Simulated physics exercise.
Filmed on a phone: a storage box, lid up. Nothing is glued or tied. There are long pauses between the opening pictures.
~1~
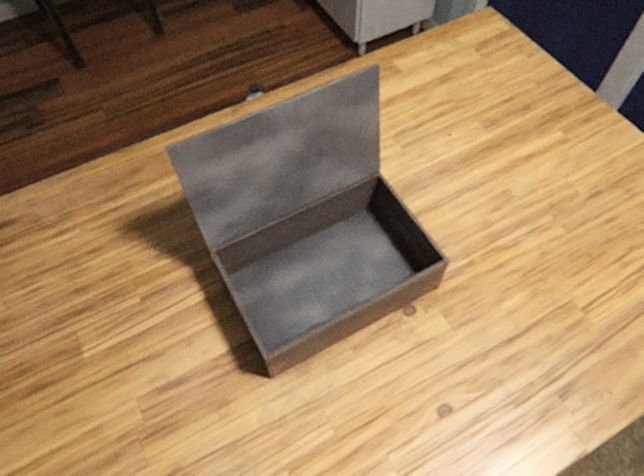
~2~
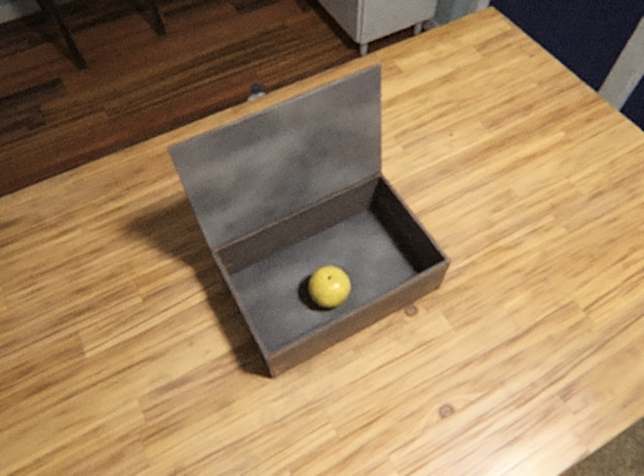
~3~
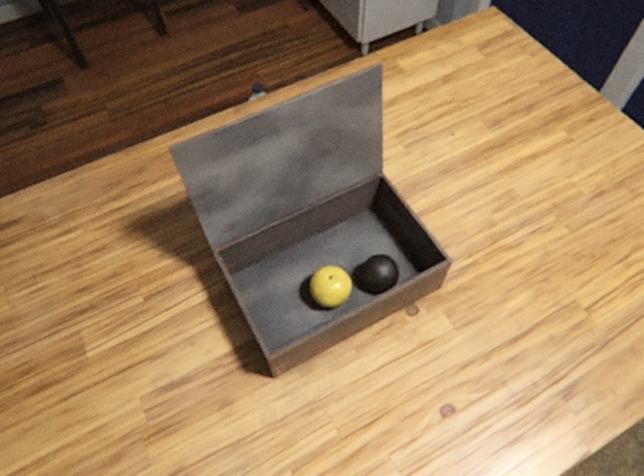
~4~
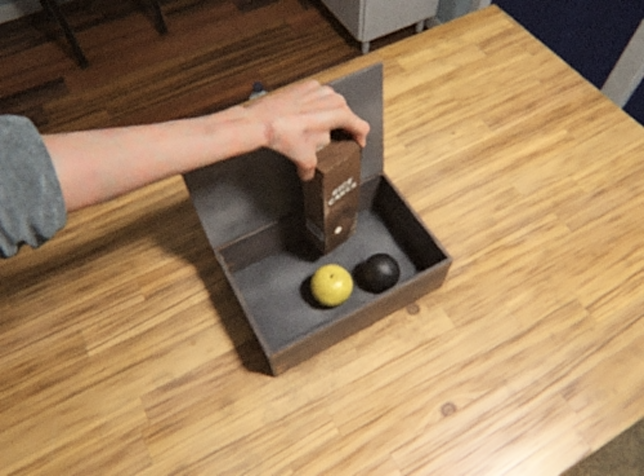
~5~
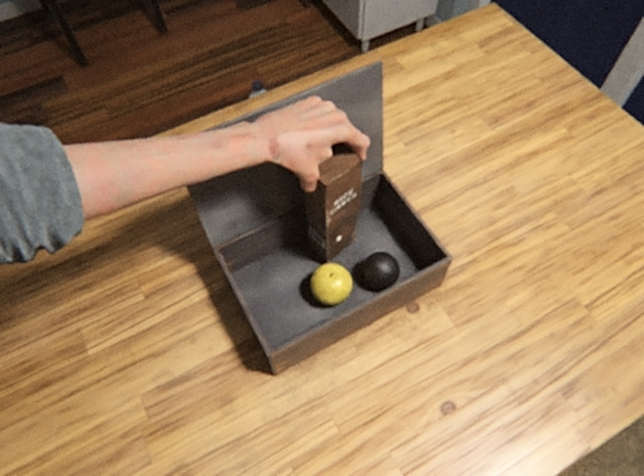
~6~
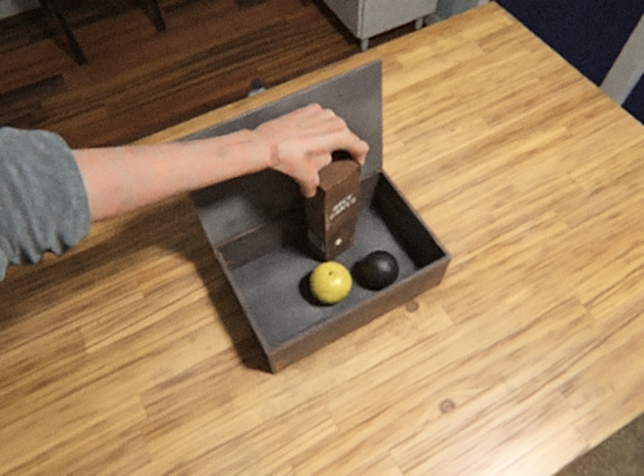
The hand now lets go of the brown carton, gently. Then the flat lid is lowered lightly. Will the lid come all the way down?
As it turns out, it is held up.
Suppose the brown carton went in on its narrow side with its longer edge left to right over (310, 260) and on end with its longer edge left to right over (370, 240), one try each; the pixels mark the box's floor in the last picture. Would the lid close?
First, it closes; second, it stays ajar.
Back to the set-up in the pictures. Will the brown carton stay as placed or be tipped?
The brown carton ends up tilted.
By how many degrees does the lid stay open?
About 18°.
Then, 1.60 s on from there, lid 80° above the rim.
Then, 2.40 s on from there, lid 45° above the rim; brown carton turned 40° from how it was put near (365, 246).
Then, 2.60 s on from there, lid 29° above the rim; brown carton turned 67° from how it was put near (373, 245); yellow apple shifted a little.
In the end, lid 19° above the rim; toppled in the box, brown carton; moved from the start, yellow apple; black lemon unmoved. At the end, from the last picture's camera, brown carton near (368, 247).
